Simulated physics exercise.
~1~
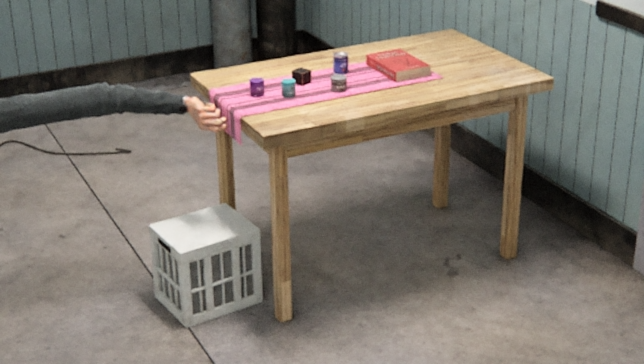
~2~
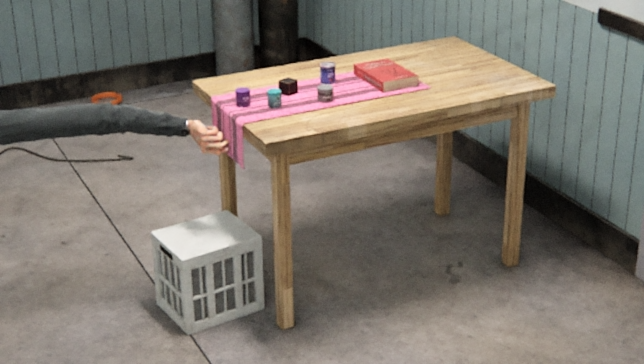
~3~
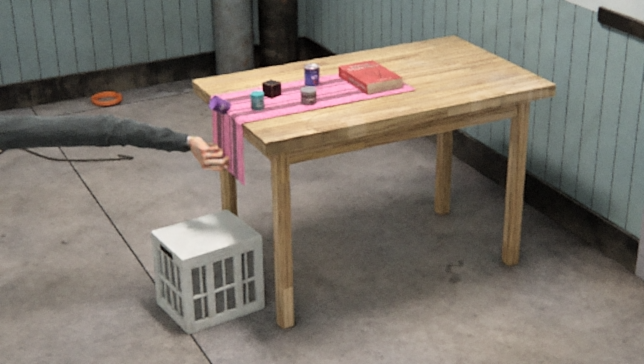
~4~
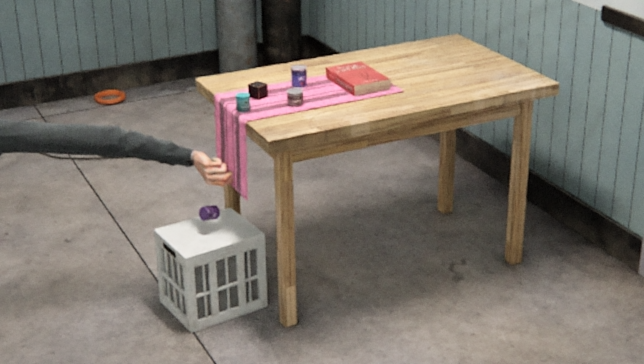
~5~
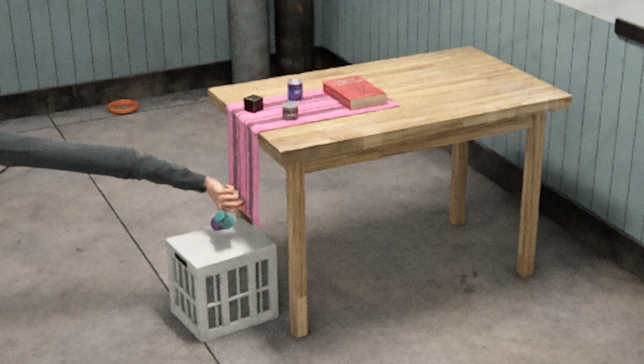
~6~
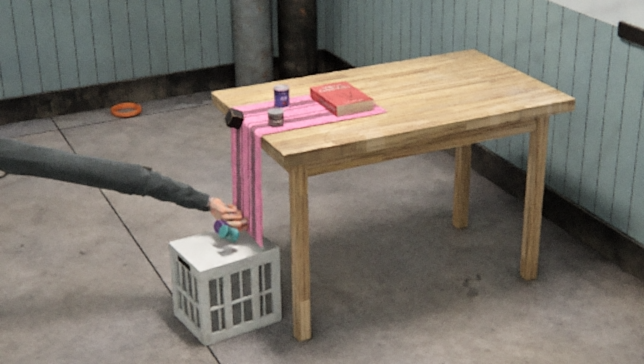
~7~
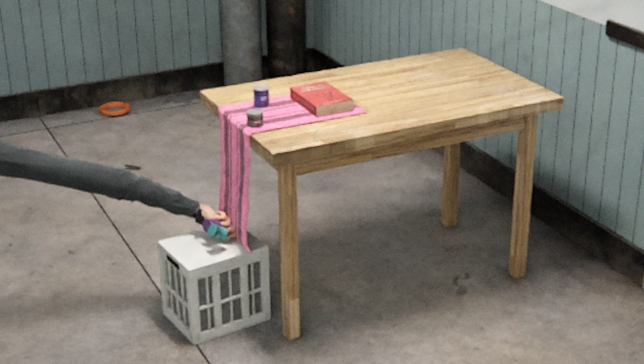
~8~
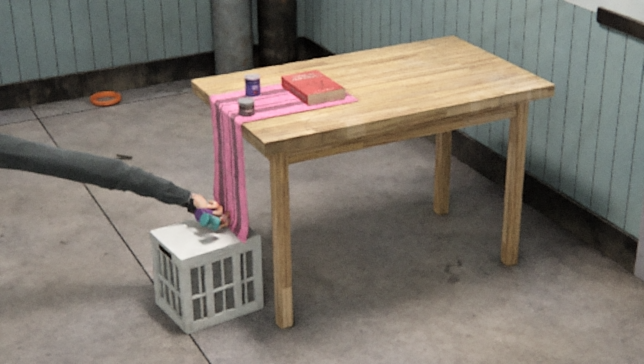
A hand in a dark grey sleeve reaches in from the left and slowly pulls a pink runner off the left end of a wooden table, seen from slightly above in a room with pale blue panelled walls. Small pots, a black cube and a red book ride on the cloth, and a white crate stands on the floor below. As the runner slides left, the purple pot tips over the edge first, then the turquoise pot follows. The black cube drops next. Finally the cloth's end reaches the crate, with two pots and the book still on the table.
